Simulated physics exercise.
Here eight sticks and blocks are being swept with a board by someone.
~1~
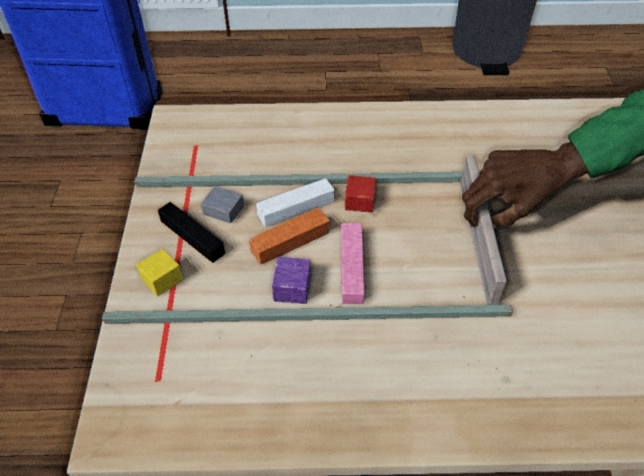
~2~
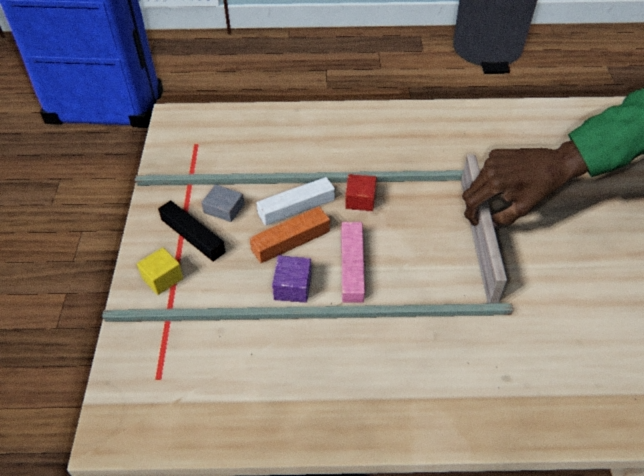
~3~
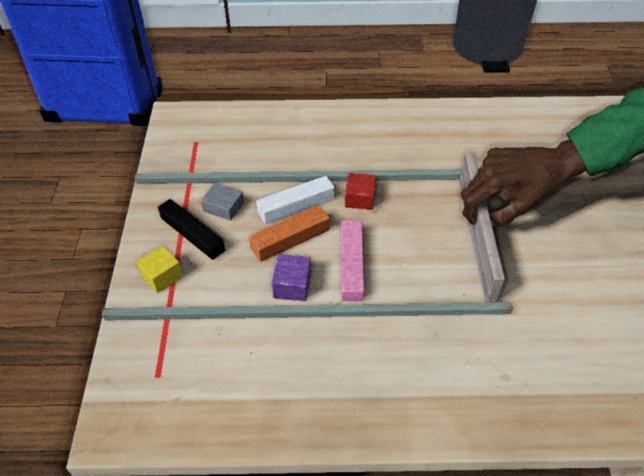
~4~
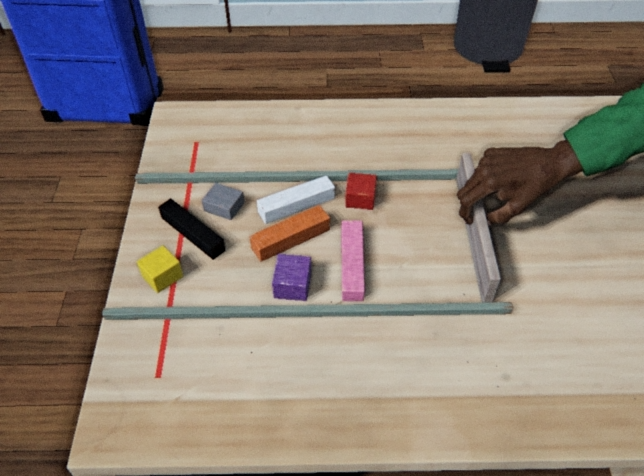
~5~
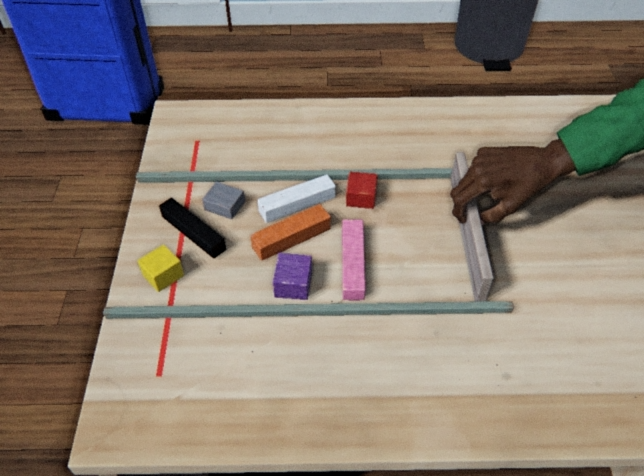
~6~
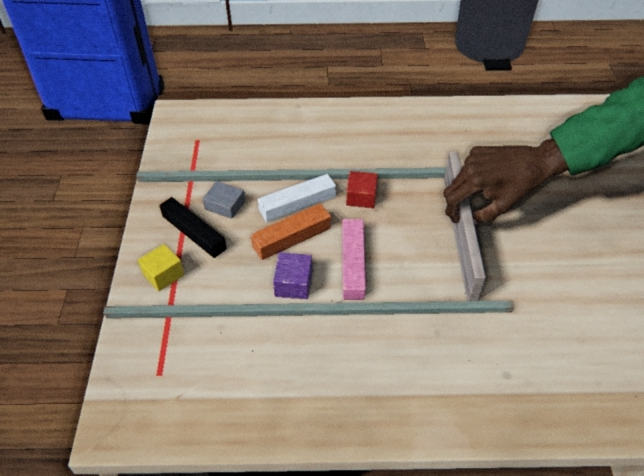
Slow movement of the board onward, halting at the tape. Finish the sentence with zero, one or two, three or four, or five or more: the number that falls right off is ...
The number that falls right off is three or four.
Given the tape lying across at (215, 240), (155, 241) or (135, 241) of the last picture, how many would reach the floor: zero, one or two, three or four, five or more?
Tape by tape, the falls would be no fall at all, then five or more, then more than four.
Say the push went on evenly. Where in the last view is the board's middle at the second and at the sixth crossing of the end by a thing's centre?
At roughly (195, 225), then roughly (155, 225).
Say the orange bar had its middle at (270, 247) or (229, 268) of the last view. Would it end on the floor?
So in the first try it is not lost, and in the second it is not lost.
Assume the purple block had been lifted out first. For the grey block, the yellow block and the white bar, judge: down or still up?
The grey block: Drops. The yellow block: Remains. The white bar: Remains.
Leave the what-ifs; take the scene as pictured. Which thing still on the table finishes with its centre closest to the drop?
It's the white bar that is foremost.
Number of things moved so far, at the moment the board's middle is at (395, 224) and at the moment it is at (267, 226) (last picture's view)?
The number moved is 0 and then 7.
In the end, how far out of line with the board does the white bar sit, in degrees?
Out of line by around 10°.
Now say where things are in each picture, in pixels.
In the first picture, yellow block (160, 273); black stick (191, 232); grey block (223, 205); board (481, 227); tape (180, 246).
In the second picture, black stick (191, 230); purple block (292, 279).
In the third picture, grey block (223, 201); white bar (296, 199).
In the fourth picture, yellow block (160, 269); board (476, 224).
In the fifth picture, black stick (192, 227); red block (362, 190).
In the sixth picture, yellow block (162, 268); black stick (192, 227); grey block (224, 200); board (463, 223); tape (181, 241).
Early on, none off yet; yellow block at rest near (162, 268); black stick at rest near (192, 227); grey block at rest near (224, 200).
A while later, none off yet; yellow block at rest near (162, 268); black stick moving near (185, 229); grey block travelled about its own width near (199, 198).
Finally, the number that fall off is three or four; lost, grey block, black stick and yellow block.
